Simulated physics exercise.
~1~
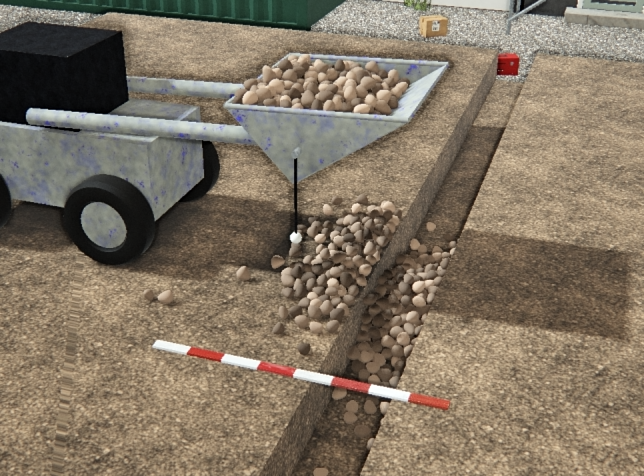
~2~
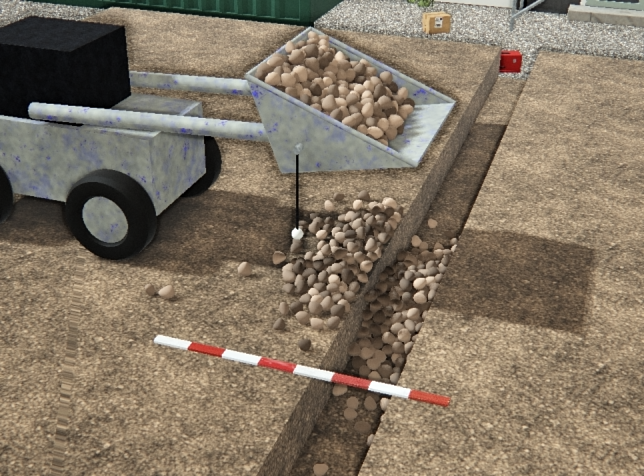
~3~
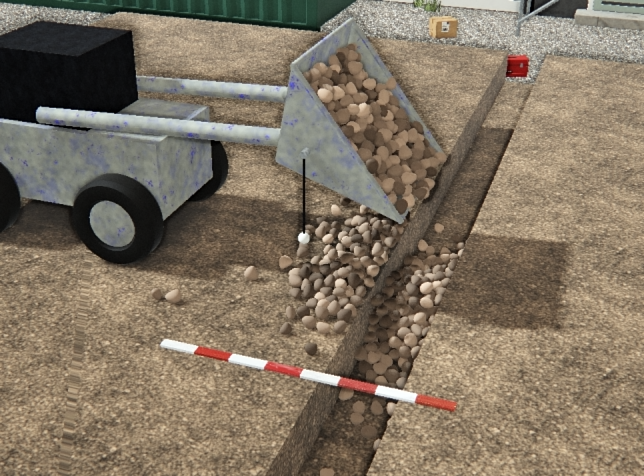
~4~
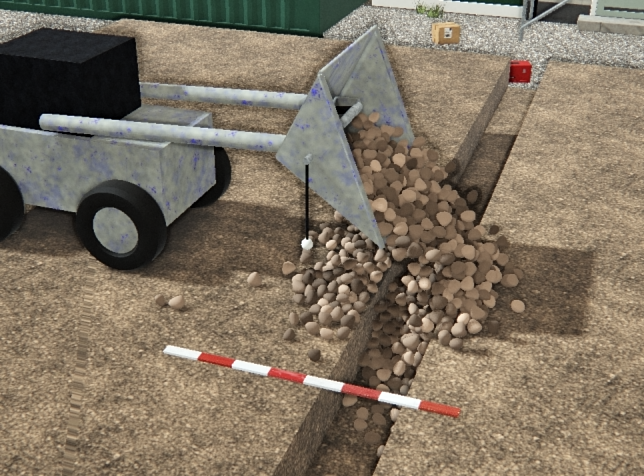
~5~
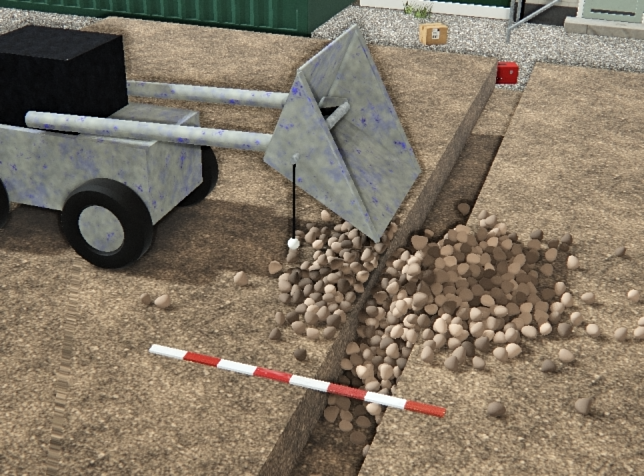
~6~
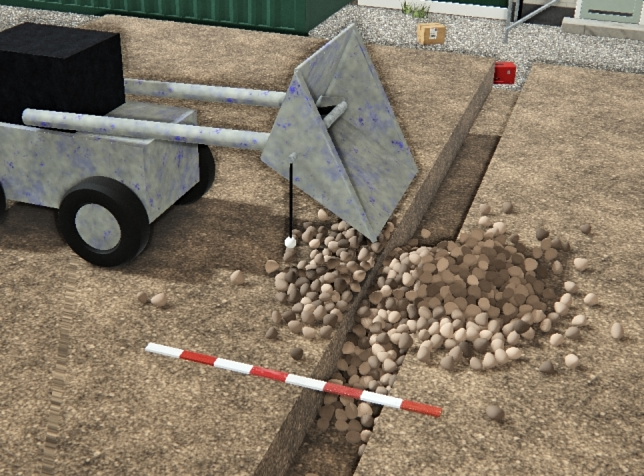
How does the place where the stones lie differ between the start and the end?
At the start the stones are in the raised bucket and in a heap at the left edge of the trench and inside it. By the end the bucket is empty and the stones reach farther right, with a broad pile on the ground beyond the trench.
